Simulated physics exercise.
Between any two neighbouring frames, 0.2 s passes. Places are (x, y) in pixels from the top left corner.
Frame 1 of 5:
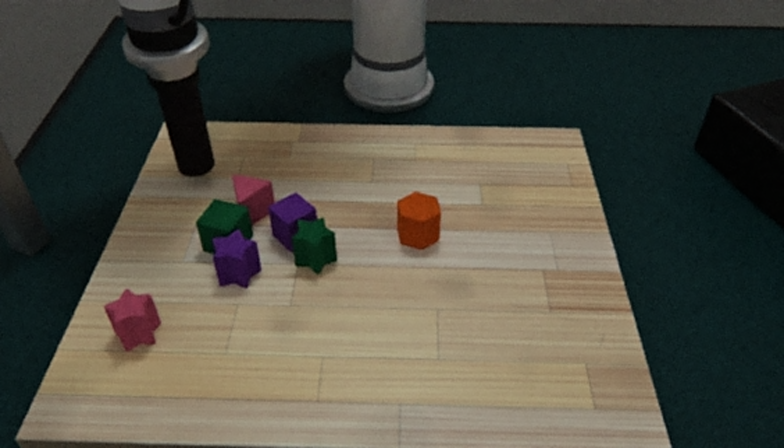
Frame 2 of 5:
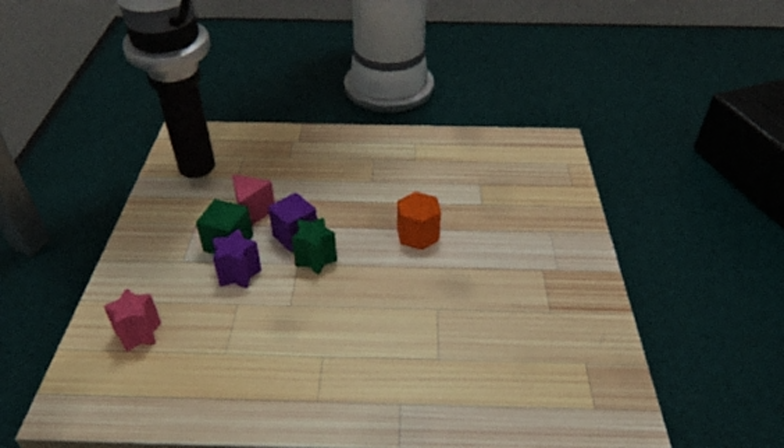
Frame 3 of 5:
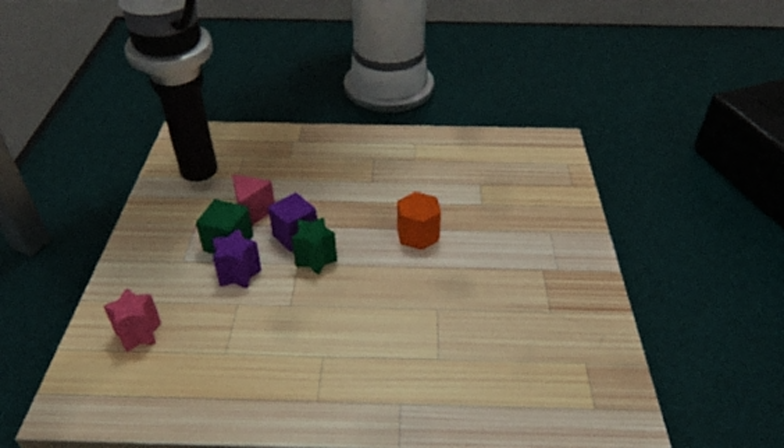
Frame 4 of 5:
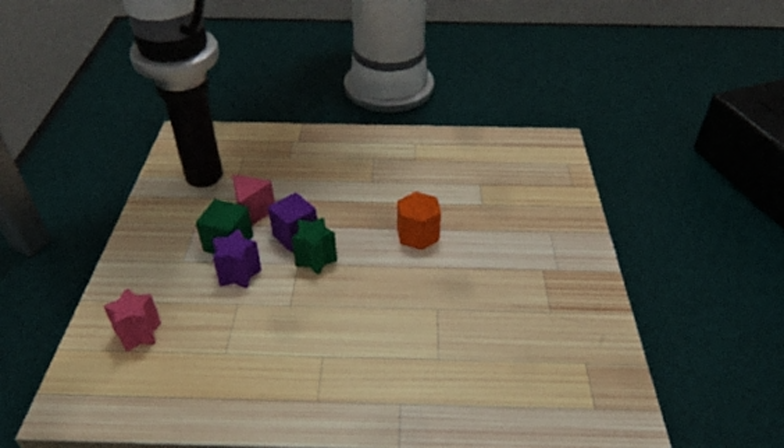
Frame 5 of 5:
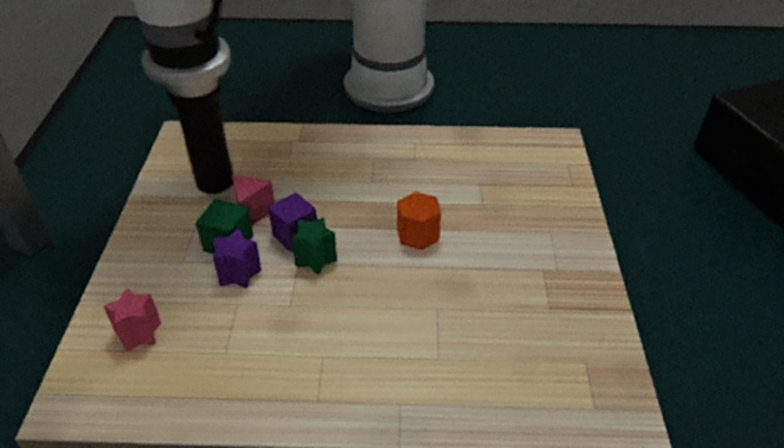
On a light wooden board over a dark green surface, a black cylindrical pusher stands near the upper left, then shifts slightly right and toward the viewer, nearing the pink triangular piece, while the colored blocks stay still.
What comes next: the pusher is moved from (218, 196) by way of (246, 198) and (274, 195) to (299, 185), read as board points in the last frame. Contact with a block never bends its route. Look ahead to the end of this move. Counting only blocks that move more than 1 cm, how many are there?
It displaces one.
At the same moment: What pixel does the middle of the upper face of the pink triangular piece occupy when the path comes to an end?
Its top centre lands on (271, 189).
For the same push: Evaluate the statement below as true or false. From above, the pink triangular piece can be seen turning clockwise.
My answer: True.
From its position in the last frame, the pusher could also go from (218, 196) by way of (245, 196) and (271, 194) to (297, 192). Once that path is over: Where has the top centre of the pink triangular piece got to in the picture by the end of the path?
Somewhere near (270, 187).
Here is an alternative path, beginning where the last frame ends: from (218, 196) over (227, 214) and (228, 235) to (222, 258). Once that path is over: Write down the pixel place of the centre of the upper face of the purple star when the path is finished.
Around (254, 277).
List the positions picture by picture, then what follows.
Lower end of the pusher at (196, 166), tops of blocks, green four-sided block at (222, 214), pink triangular piece at (248, 185), purple four-sided block at (292, 207), green star at (313, 230), in the first frame.
Pusher at (197, 167), blocks as before, in the second frame.
Pusher at (199, 171), blocks as before, in the third frame.
Pusher at (204, 176), blocks as before, in the fourth frame.
Pusher at (215, 182), green four-sided block at (222, 214), pink triangular piece at (248, 185), purple four-sided block at (292, 207), green star at (313, 230), in the fifth frame.
On the path given first. Halfway along, pusher at (258, 184); pink triangular piece at (266, 191), turned 55° clockwise; purple four-sided block at (293, 210); green star at (315, 232).
At the end, pusher at (298, 171); green four-sided block not moved; pink triangular piece at (271, 189), turned 75° clockwise; purple four-sided block at (293, 211); green star at (316, 233).
